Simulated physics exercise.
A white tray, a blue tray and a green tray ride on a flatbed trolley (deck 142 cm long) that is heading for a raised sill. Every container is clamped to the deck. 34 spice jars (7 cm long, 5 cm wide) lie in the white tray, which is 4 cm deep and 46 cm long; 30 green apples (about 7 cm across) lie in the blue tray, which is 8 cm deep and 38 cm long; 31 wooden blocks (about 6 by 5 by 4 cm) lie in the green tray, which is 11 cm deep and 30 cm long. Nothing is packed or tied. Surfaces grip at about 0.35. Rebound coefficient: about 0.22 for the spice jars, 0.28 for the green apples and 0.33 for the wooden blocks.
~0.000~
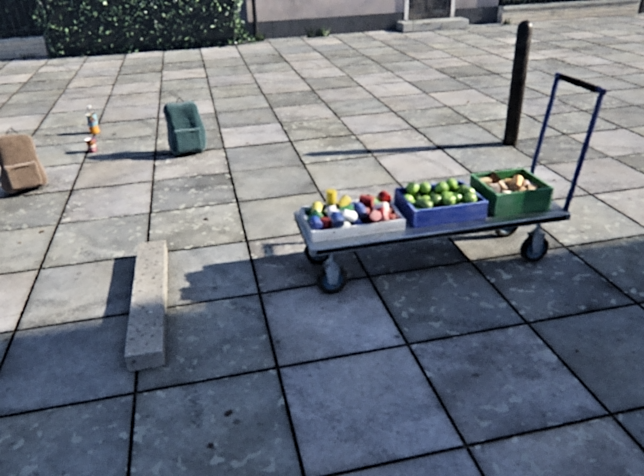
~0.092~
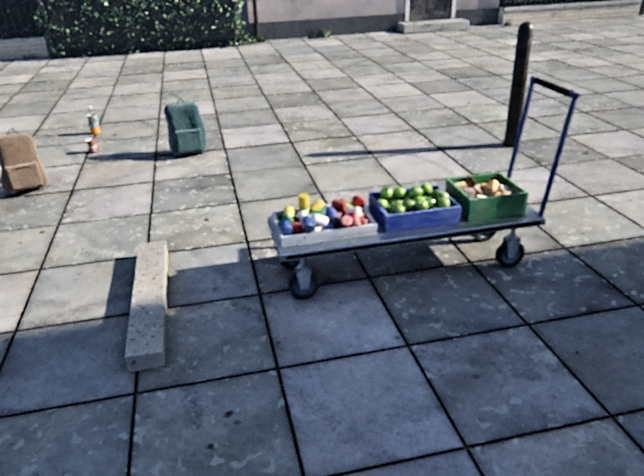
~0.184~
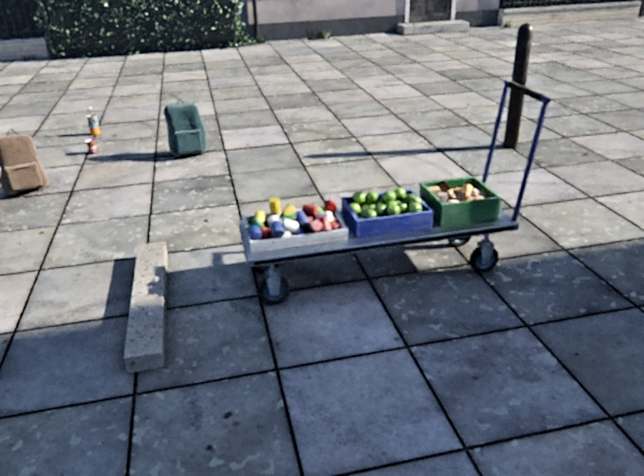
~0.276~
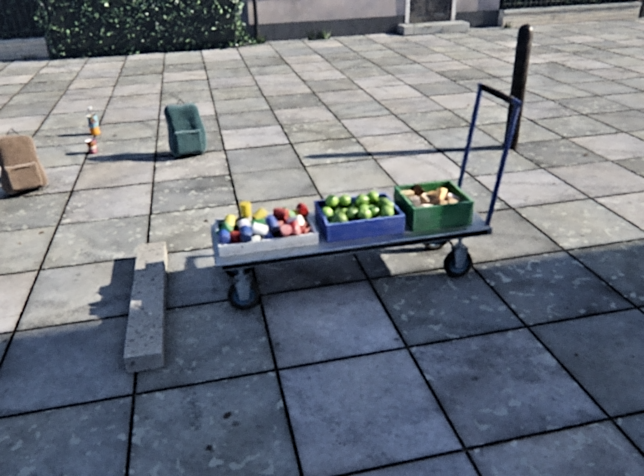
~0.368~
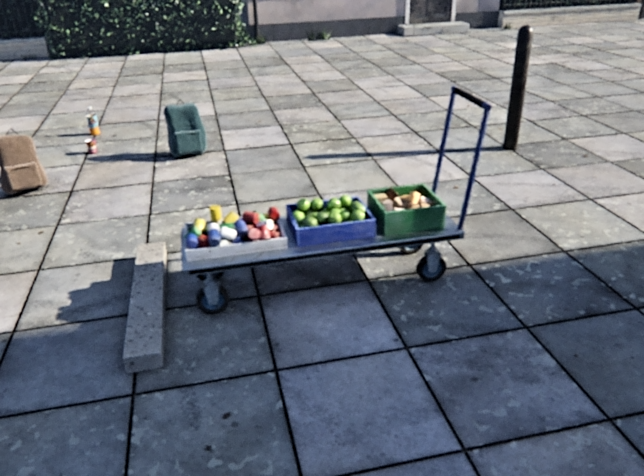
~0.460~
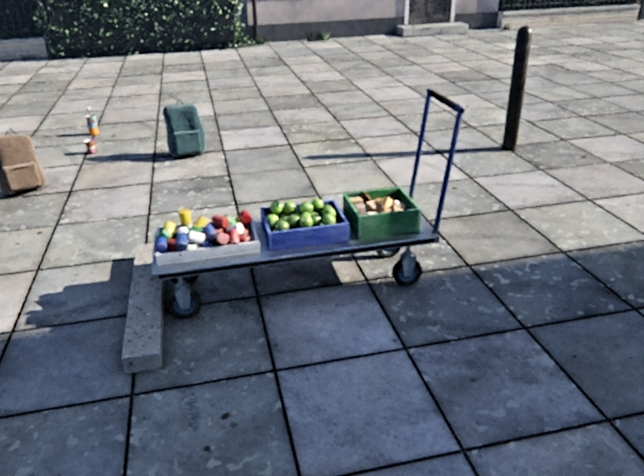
The clip opens on a paved square in sunlight, where a flatbed trolley carries a white tray of colourful jars, a blue tray of green apples and a green tray of wooden blocks. The trolley rolls steadily left, away from a dark post, until its front edge is at a pale raised sill.
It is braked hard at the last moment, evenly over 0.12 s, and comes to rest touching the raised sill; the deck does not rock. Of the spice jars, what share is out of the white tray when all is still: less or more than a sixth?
It sheds more than one in six of them.
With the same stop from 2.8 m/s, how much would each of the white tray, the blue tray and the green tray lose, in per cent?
In that case white tray 40, blue tray 20, green tray 0 per cent.
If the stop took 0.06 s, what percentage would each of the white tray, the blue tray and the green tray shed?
Then white tray 30, blue tray 10, green tray 0 per cent.
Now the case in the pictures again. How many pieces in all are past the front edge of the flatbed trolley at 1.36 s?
About 6.
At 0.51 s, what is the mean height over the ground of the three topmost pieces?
About 42 cm.
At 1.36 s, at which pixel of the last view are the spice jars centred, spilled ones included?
Near (178, 242).
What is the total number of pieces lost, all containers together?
Some 10 pieces.
After 0.51 s, white tray 34 in, 0 out, blue tray 30 in, 0 out and green tray 31 in, 0 out.
After 0.63 s, white tray 29 in, 5 out, blue tray 30 in, 0 out and green tray 31 in, 0 out.
After 0.86 s, white tray 28 in, 6 out, blue tray 29 in, 1 out and green tray 31 in, 0 out.
Final count (at 1.36 s), white tray 25 in, 9 out, blue tray 29 in, 1 out and green tray 31 in, 0 out. Asked share, 9 of 34, 26 per cent.
